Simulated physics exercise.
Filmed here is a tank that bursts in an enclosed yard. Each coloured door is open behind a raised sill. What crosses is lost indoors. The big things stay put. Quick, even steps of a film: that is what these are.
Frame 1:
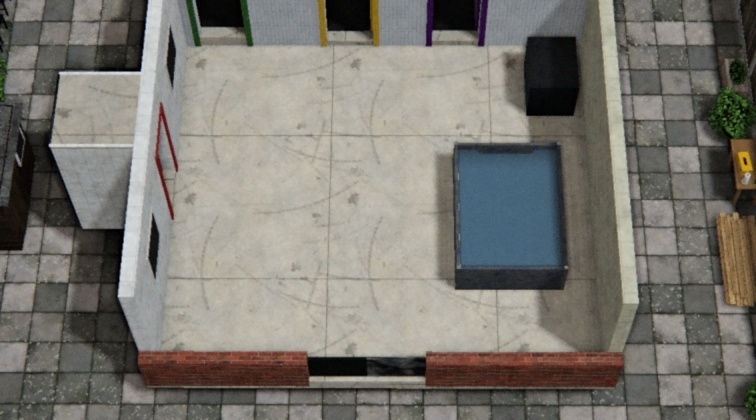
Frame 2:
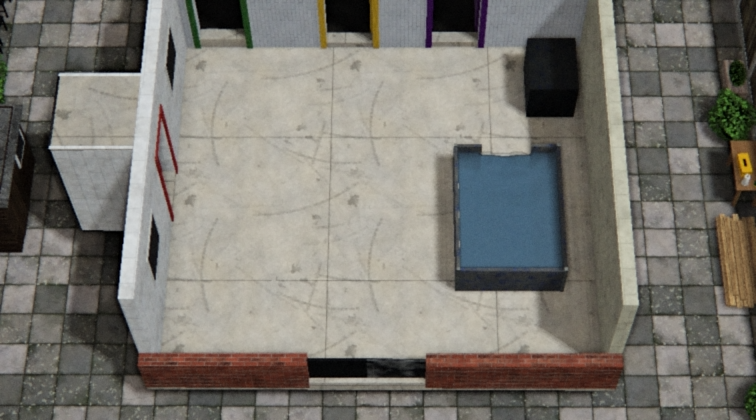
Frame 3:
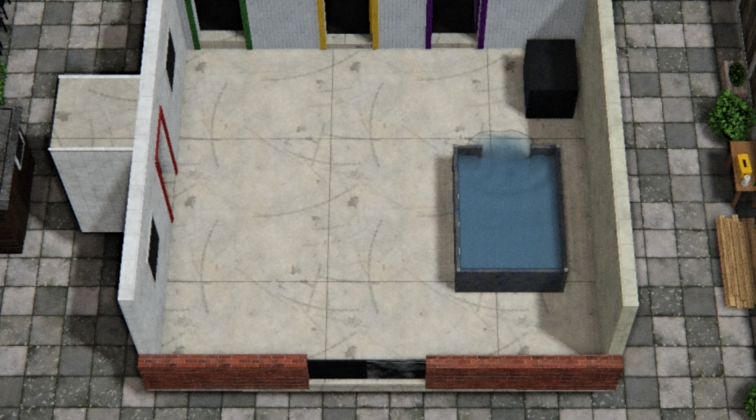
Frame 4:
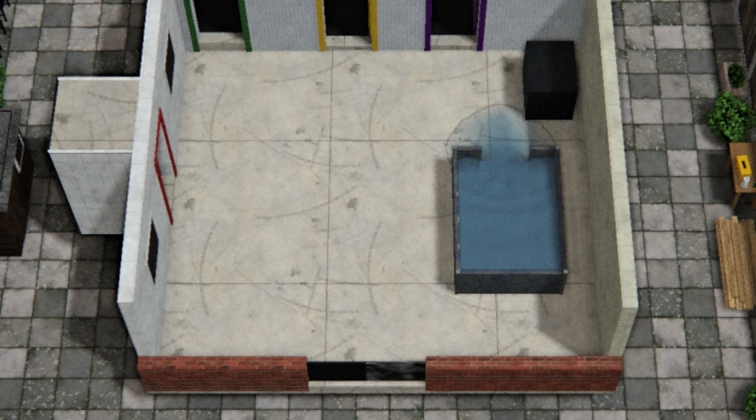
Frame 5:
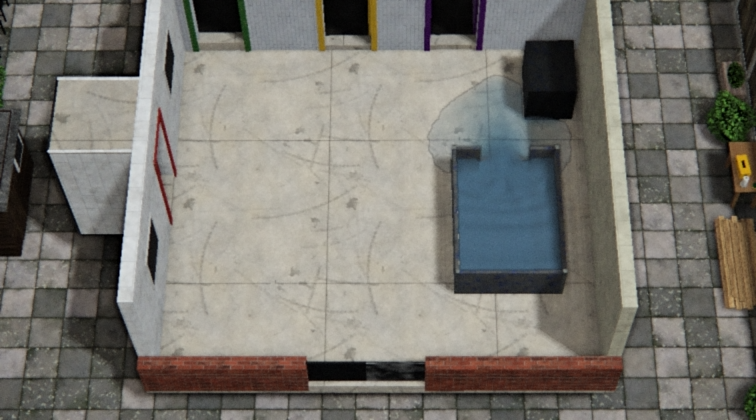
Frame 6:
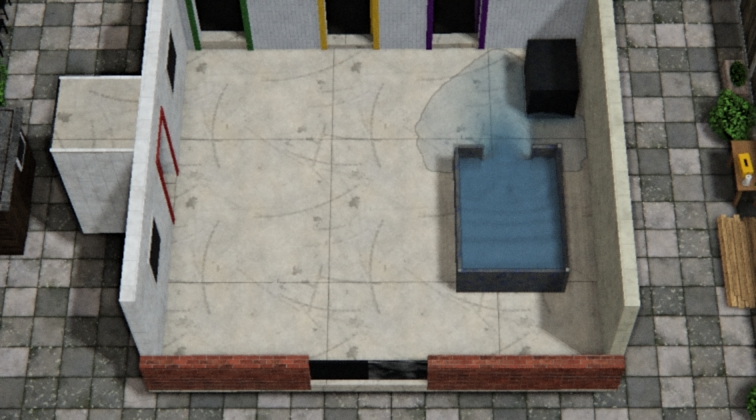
Walled yard with green, yellow and purple doorways, water pouring through a gap in a tank's far side and spreading across the floor.
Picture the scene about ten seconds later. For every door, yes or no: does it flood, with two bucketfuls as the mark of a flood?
Yellow door: No, red door: No, purple door: Yes, green door: No.
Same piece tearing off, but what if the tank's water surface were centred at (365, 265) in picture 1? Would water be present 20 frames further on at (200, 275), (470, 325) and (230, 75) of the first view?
Well, in the order you listed them, they'd be unreached, unreached and reached by the flood.
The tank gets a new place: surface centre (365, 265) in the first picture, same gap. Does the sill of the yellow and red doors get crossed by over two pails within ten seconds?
Yellow door tops it, red door misses it.
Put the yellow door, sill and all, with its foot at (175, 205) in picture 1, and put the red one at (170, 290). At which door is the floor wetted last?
It's the one in red.
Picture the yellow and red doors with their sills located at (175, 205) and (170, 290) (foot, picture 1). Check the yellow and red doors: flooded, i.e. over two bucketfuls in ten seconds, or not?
The yellow door stays below the line, and the red door stays below the line.
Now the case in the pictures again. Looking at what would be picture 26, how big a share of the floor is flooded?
Roughly 35 %.
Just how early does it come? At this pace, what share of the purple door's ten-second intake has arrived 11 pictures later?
My estimate is close to 35 per cent.
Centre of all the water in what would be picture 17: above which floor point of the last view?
About (498, 181) in the last view.
A moment on, water covers 15 % of the floor; the yellow door not reached, the red door not reached, the purple door under two buckets in, the green door not reached.
Next, water covers 25 % of the floor; the yellow door wet at the sill, nothing in, the red door not reached, the purple door over two buckets in, the green door not reached.
Then, water covers 35 % of the floor; the yellow door wet at the sill, nothing in, the red door not reached, the purple door far over two buckets in, the green door wet at the sill, nothing in.
Later, water covers 60 % of the floor; the yellow door wet at the sill, nothing in, the red door wet at the sill, nothing in, the purple door far over two buckets in, the green door wet at the sill, nothing in.
In the end, water covers 90 % of the floor; the yellow door wet at the sill, nothing in, the red door wet at the sill, nothing in, the purple door far over two buckets in, the green door wet at the sill, nothing in.
